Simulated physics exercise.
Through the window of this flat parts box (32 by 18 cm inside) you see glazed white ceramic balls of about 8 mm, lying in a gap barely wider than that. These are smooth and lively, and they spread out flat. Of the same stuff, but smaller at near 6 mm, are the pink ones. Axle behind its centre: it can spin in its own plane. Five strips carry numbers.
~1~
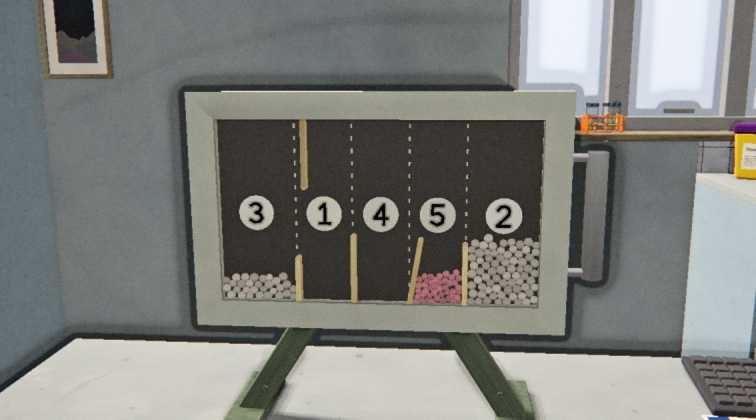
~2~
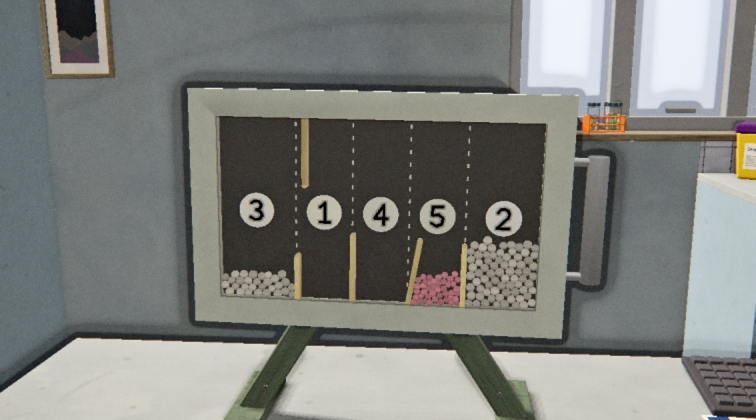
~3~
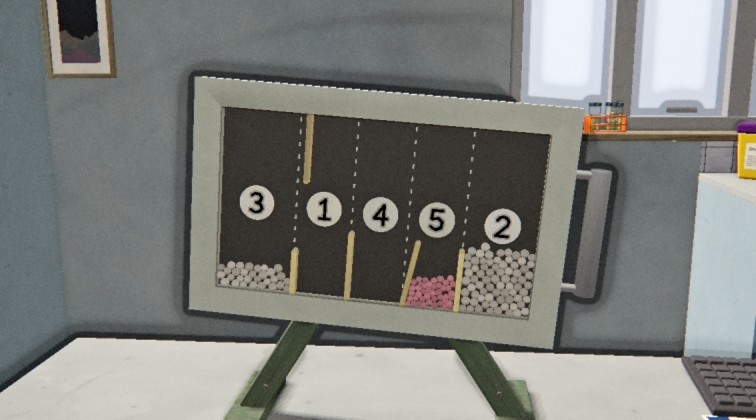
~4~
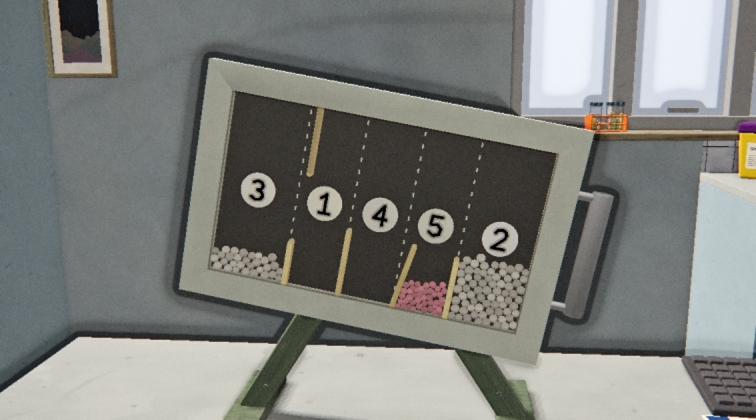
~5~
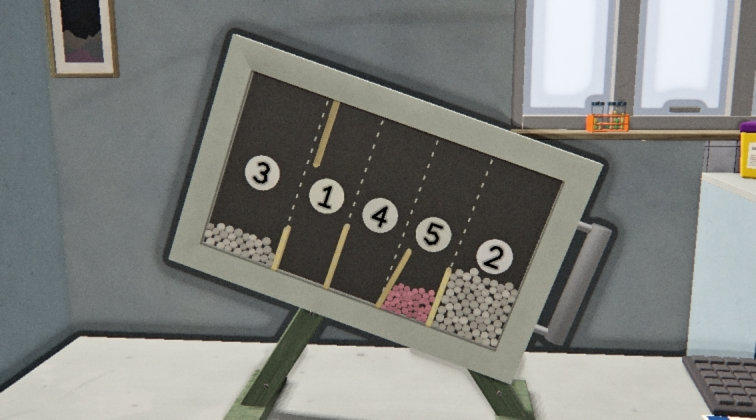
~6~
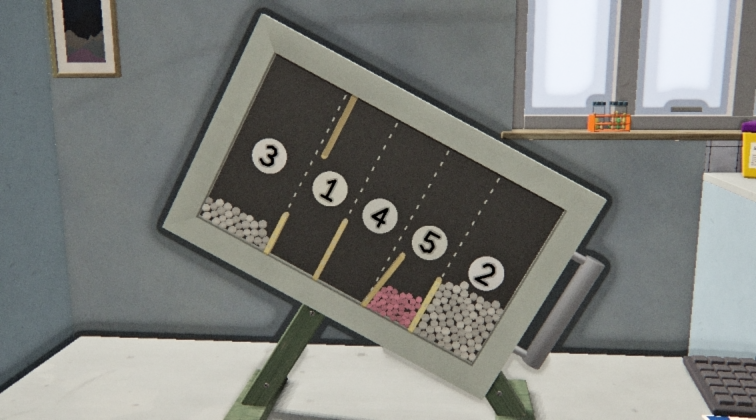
A flat framed box of white and pink balls tilts steadily clockwise on its stand.
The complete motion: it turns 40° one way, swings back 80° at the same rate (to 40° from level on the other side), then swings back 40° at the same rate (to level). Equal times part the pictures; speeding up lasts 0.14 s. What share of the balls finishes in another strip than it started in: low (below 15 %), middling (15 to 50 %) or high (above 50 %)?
That would be low.
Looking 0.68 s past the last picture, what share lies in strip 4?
About 0 percent of the load.
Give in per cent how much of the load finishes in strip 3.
Some 20 per cent.
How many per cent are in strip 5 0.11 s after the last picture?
30 percent.
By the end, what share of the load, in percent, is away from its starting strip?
I'd say something like 0 percent.
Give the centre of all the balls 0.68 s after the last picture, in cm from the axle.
Right: About 7 cm; below: About 5 cm.
Then, 0.11 s later than the last picture, it stands 40° clockwise; no. 2, 50 %, no. 3, 20 %, no. 5, 30 %; 0 % have changed strip.
Then, 0.68 s later than the last picture, it stands 20° anticlockwise; no. 2, 50 %, no. 3, 20 %, no. 5, 30 %; 0 % have changed strip.
Then, 0.82 s later than the last picture, it stands level; no. 2, 50 %, no. 3, 20 %, no. 5, 30 %; 0 % have changed strip.
All still 1.4 s after it, it stands level; no. 1, 0 %, no. 2, 50 %, no. 3, 20 %, no. 4, 0 %, no. 5, 30 %; 0 % have changed strip.
